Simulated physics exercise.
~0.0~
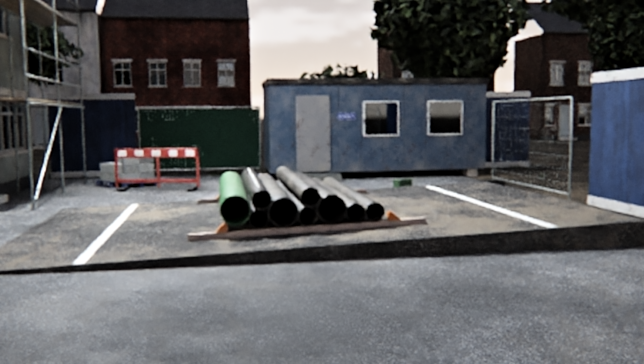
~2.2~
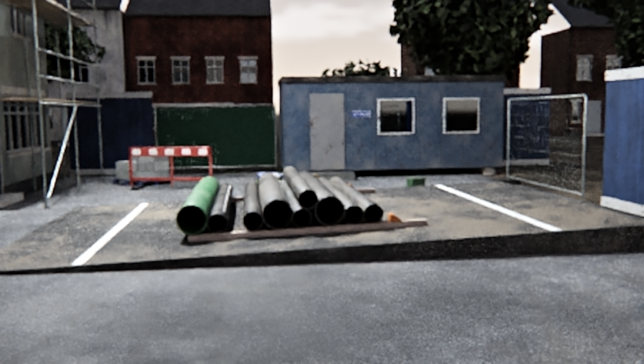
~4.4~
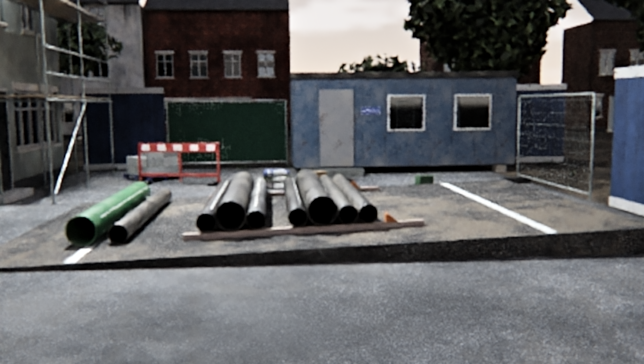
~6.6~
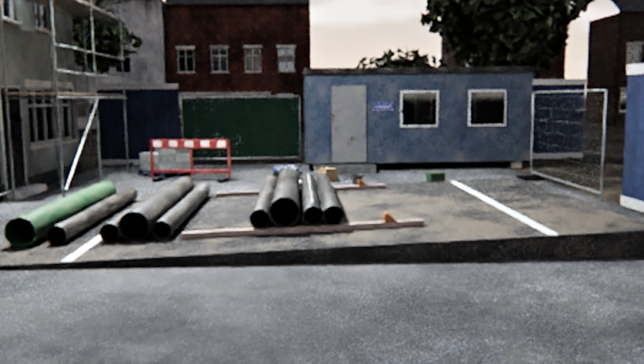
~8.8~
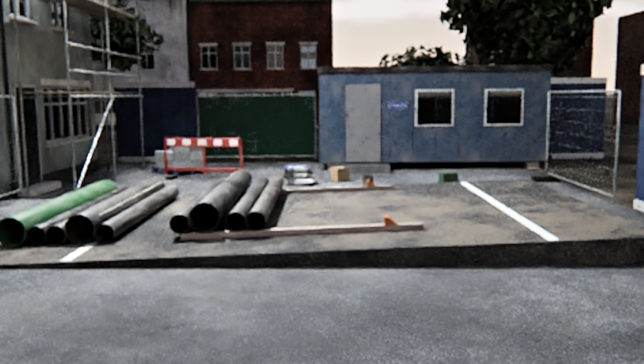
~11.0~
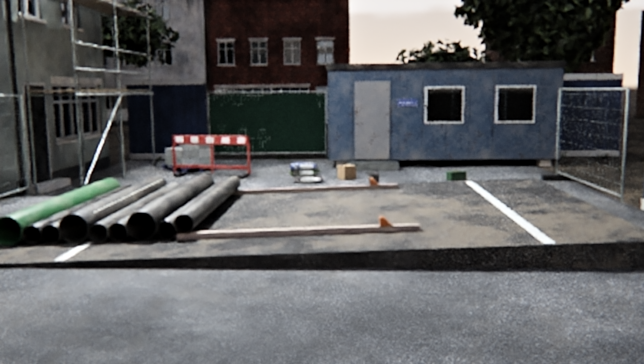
The green pipe rolled left off the front of a stack of grey pipes in a yard, crossing the white line, and the others spilled after it until they all lay still in a slanted row on the left, leaving the wooden bearers almost bare.
